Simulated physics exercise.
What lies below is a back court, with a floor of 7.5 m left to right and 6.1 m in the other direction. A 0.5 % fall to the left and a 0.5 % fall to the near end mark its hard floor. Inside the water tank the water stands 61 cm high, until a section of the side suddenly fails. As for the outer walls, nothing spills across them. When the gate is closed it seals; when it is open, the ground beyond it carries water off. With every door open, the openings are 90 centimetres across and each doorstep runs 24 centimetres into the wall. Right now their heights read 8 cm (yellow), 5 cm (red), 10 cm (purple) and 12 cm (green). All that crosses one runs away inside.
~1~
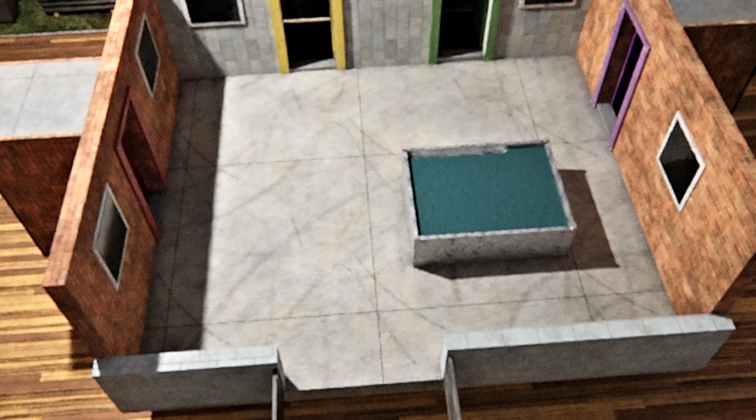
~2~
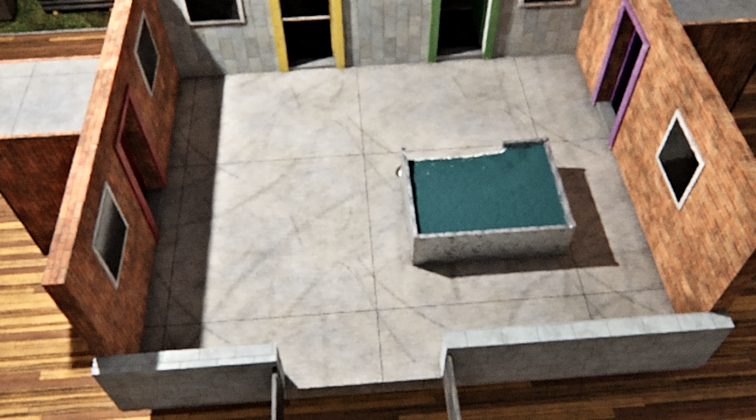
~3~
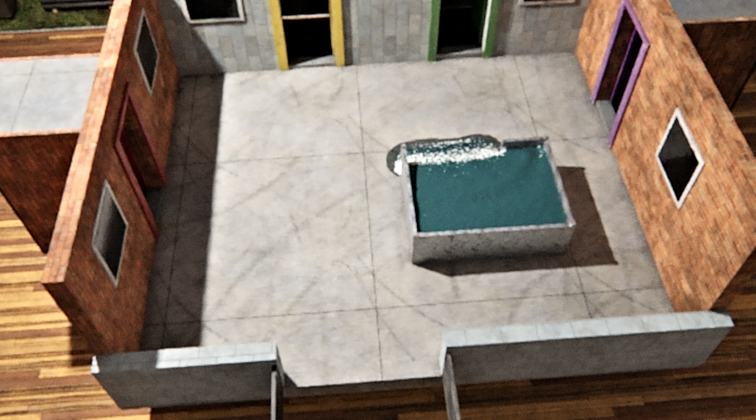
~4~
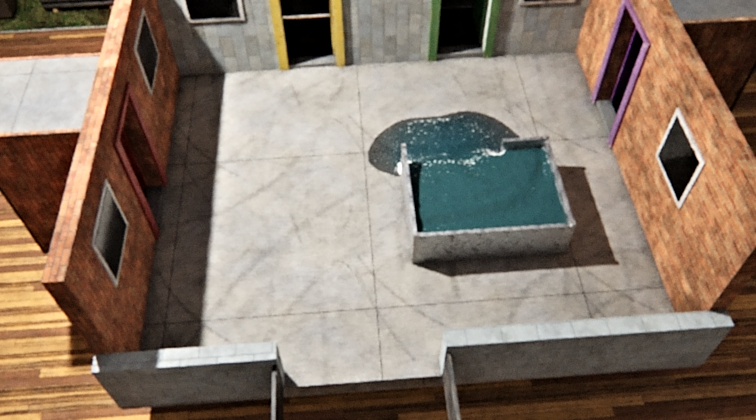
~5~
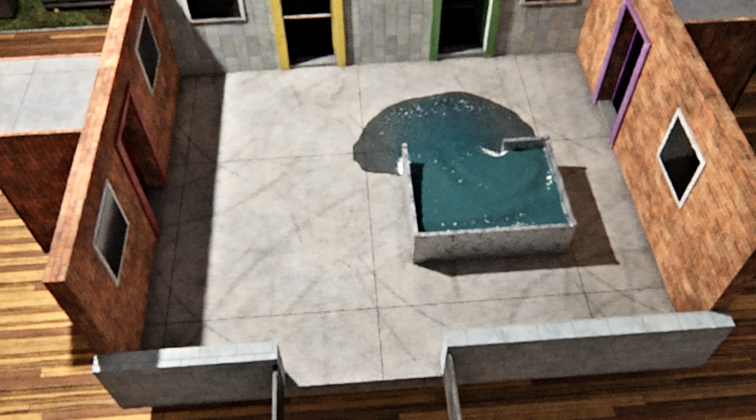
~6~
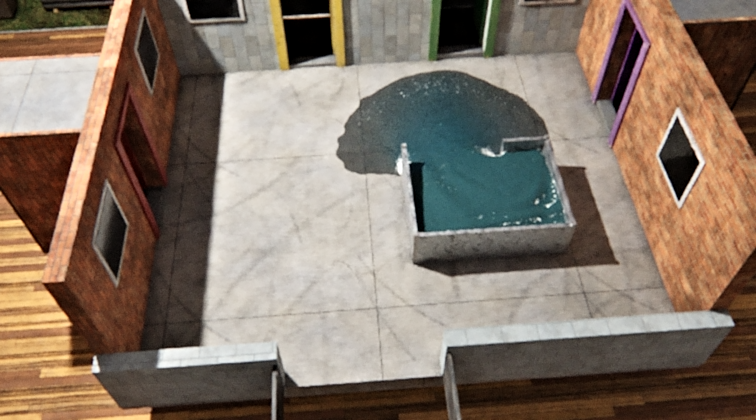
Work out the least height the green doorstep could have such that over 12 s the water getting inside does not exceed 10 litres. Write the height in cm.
The least height is about 25 cm.
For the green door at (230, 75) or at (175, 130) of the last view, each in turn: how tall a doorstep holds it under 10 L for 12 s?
Roughly 10.5 and 15 cm.
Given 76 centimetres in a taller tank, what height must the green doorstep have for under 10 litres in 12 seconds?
I'd say close to 33 cm.
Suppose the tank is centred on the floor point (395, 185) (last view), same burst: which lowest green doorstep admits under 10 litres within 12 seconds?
Then roughly 8.5 cm.
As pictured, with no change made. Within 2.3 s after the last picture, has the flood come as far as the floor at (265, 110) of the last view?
At that moment it's submerged.
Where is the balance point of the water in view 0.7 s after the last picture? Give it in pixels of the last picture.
My guess is close to (461, 173).
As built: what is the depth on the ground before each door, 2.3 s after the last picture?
In cm: Yellow 13, red 0, purple 3, green 20.
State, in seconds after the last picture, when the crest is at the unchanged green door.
Near 1.0 seconds.
Then, 0.7 s after the last picture water covers 25 % of the floor, deepest (32 cm) near (402, 67); 25 cm at the green door, 23 litres in over its 12 cm doorstep.
Then, 2.3 s after the last picture water covers 35 % of the floor, deepest (32 cm) near (181, 81); 20 cm at the green door, 132 litres in over its 12 cm doorstep.
Then, 11.3 s after the last picture water covers 95 % of the floor, deepest (10 cm) near (137, 381); 3 cm at the green door, 152 litres in over its 12 cm doorstep.
At the green door as built, the water peaked near 28 cm, 0.9 s after the last picture.
With a doorstep of 21.5 cm, 29 litres would have come in within the 12 s; with 29 cm, 2 litres. So under 10 litres takes about 25 cm.
